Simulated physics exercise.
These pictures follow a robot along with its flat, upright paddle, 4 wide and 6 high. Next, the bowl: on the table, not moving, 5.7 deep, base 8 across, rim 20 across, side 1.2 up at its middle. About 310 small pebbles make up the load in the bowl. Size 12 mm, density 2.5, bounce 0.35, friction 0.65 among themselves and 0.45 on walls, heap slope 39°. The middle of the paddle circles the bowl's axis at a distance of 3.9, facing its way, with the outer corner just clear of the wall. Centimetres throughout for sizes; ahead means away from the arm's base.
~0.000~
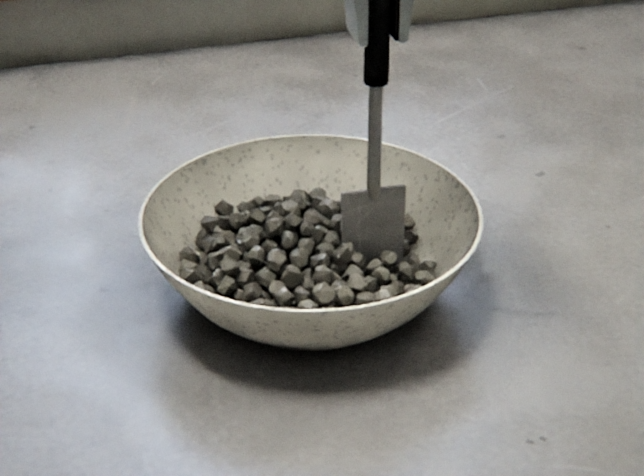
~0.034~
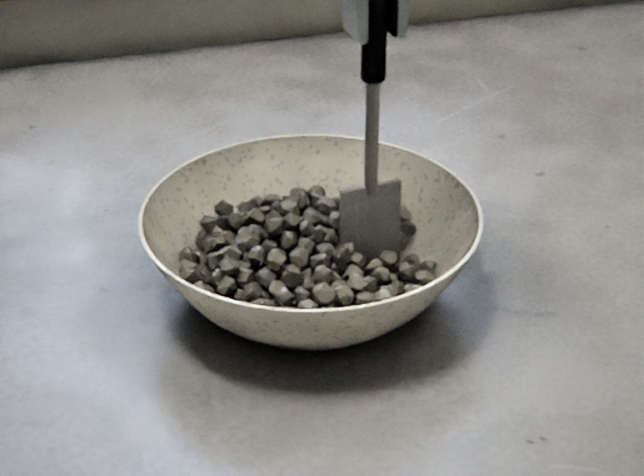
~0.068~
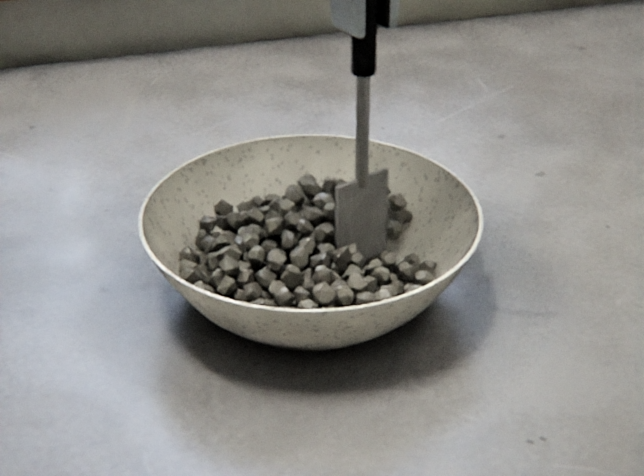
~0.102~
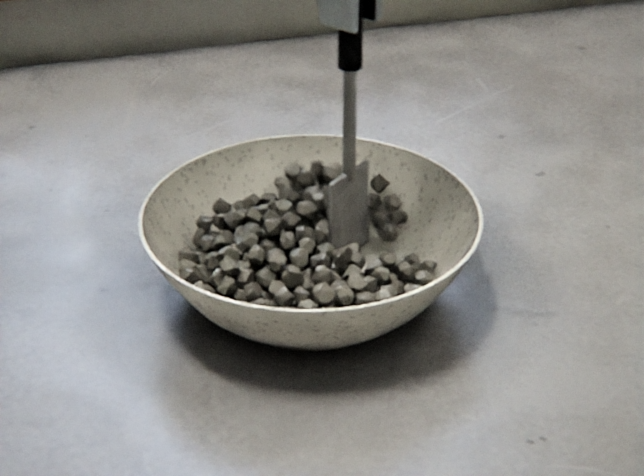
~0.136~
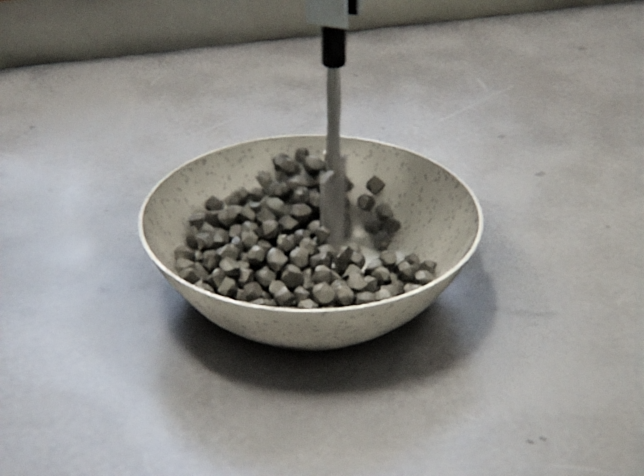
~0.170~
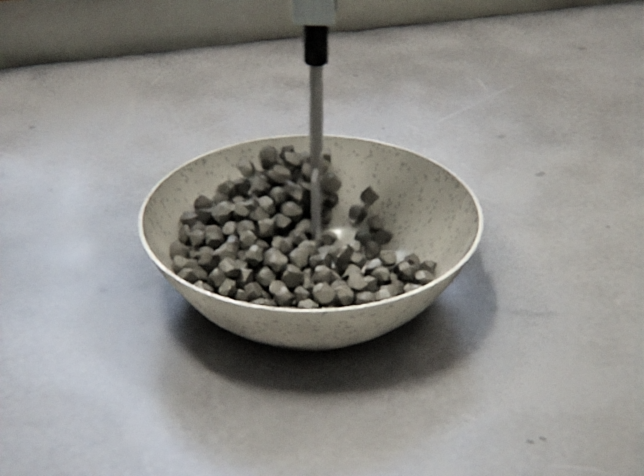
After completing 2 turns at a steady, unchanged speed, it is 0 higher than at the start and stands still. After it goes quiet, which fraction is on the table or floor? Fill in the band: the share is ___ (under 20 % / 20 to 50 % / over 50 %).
The share is under 20 %.
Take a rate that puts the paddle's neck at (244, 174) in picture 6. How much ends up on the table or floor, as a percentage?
About 40 %.
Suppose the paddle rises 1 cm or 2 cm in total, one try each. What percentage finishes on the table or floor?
About 10 per cent on the first try and 0 per cent on the second.
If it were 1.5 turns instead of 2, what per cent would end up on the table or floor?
Then some 5 per cent.
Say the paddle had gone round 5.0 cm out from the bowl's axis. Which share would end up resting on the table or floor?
It would be near 30 per cent.
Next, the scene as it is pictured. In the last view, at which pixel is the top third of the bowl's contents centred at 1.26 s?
I'd point to about (298, 293).
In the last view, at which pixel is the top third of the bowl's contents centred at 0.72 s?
Near (412, 231).
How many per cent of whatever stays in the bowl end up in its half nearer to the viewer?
It comes to near 40 percent.
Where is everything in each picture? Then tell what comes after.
In the first frame, paddle neck at (374, 167), 0° round; upper third of the load around (293, 252), from x 190 to 430, top at y 195; 306 in the bowl.
In the second frame, paddle neck at (371, 163), 7° round; upper third of the load around (293, 251), from x 190 to 430, top at y 195.
In the third frame, paddle neck at (362, 156), 22° round; upper third of the load around (298, 245), from x 190 to 430, top at y 185.
In the fourth frame, paddle neck at (349, 150), 38° round; upper third of the load around (294, 237), from x 190 to 430, top at y 170.
In the fifth frame, paddle neck at (334, 146), 54° round; upper third of the load around (287, 232), from x 185 to 430, top at y 155.
In the sixth frame, paddle neck at (316, 145), 70° round; upper third of the load around (270, 224), from x 180 to 430, top at y 155; 306 in the bowl.
After 0.72 s, 326° round, highest piece 7 above the table; 296 in the bowl, 10 on the table or floor.
After 1.26 s, 223° round, highest piece 7 above the table; 279 in the bowl, 19 on the table or floor, 8 in flight or on the tool.
After 1.74 s, 0° round, highest piece 7 above the table; 267 in the bowl, 39 on the table or floor.
After 2.44 s, 0° round, highest piece 7 above the table; 267 in the bowl, 39 on the table or floor.
At rest, 267 in the bowl, 39 on the table or floor. That is 13 % on the table or floor.
